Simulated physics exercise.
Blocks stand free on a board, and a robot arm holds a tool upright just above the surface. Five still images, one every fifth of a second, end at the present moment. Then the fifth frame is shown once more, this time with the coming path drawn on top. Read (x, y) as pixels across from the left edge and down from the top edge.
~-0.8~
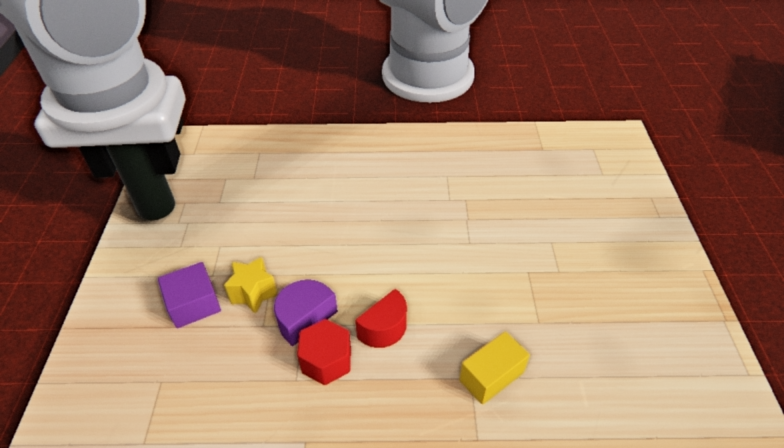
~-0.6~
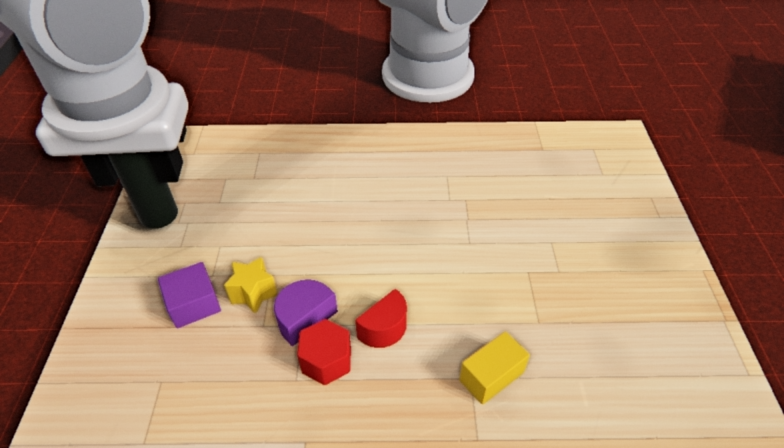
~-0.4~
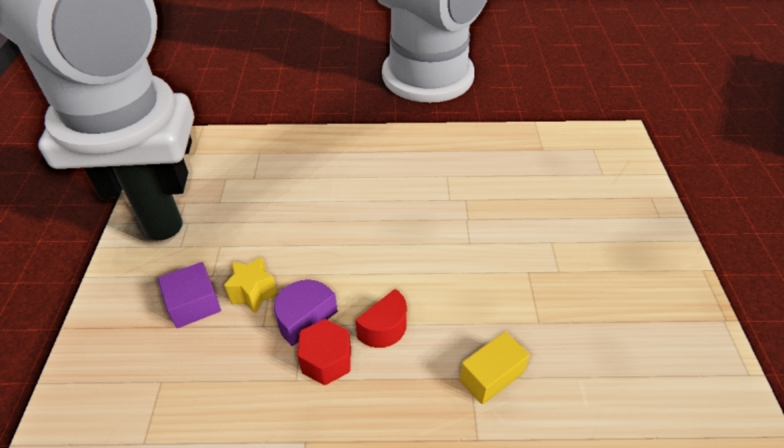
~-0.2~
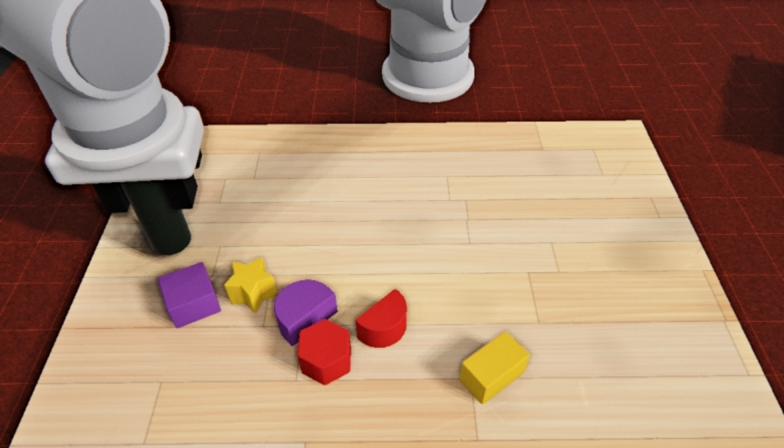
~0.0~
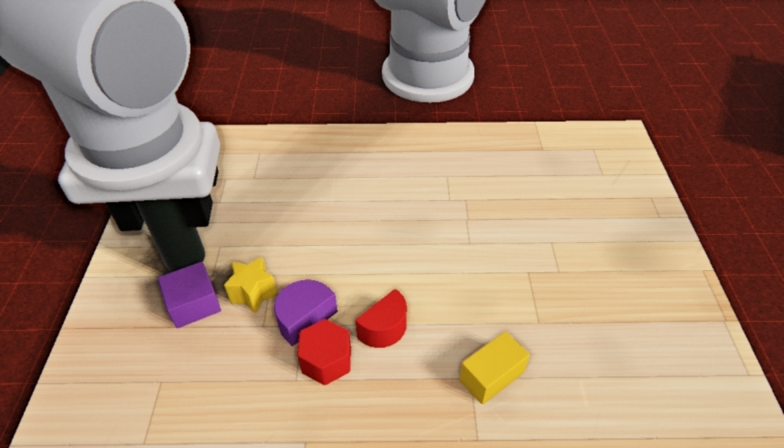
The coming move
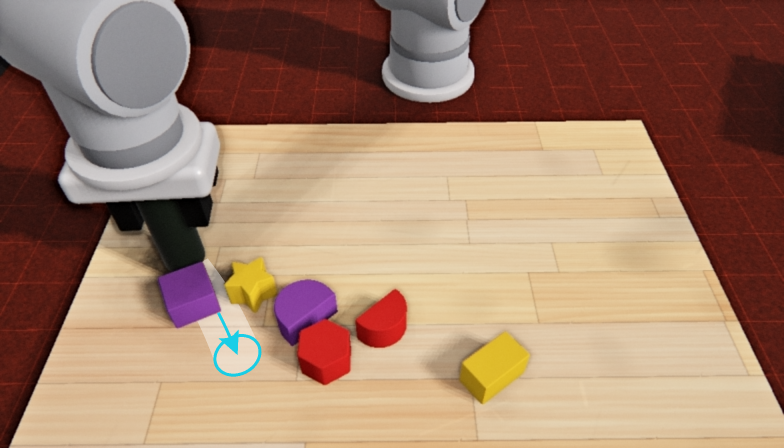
A robot arm holding a dark, upright tool moved slowly down the left side of the wooden board, drifting slightly right to the purple block, while all the colored blocks stayed still.
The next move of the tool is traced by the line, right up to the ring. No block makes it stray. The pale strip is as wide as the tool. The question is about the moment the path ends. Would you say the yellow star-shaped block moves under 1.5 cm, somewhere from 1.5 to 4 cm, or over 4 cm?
Short of 1.5 cm.
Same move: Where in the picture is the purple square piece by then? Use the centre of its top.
Its top face will be centred at roughly (184, 363).
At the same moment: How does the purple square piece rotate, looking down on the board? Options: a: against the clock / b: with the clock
(b)
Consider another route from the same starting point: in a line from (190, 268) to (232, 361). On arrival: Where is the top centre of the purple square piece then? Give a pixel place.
Somewhere near (181, 376).
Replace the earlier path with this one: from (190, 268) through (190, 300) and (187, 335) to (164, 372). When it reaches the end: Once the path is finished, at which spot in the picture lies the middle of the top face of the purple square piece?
My estimate: (175, 392).
Path on the board, from (190, 268) by way of (207, 293) and (223, 322) to (238, 355).
The first path, step by step. One third of the way, tool at (204, 285); purple square piece at (189, 313), turned 30° clockwise.
Two thirds of the way, tool at (220, 314); purple square piece at (190, 345), turned 65° clockwise; yellow star-shaped block at (253, 279), turned 40° anticlockwise.
At the end, tool at (234, 347); purple square piece at (184, 363), turned 80° clockwise; yellow star-shaped block at (253, 279), turned 40° anticlockwise; purple D-shaped block in place.
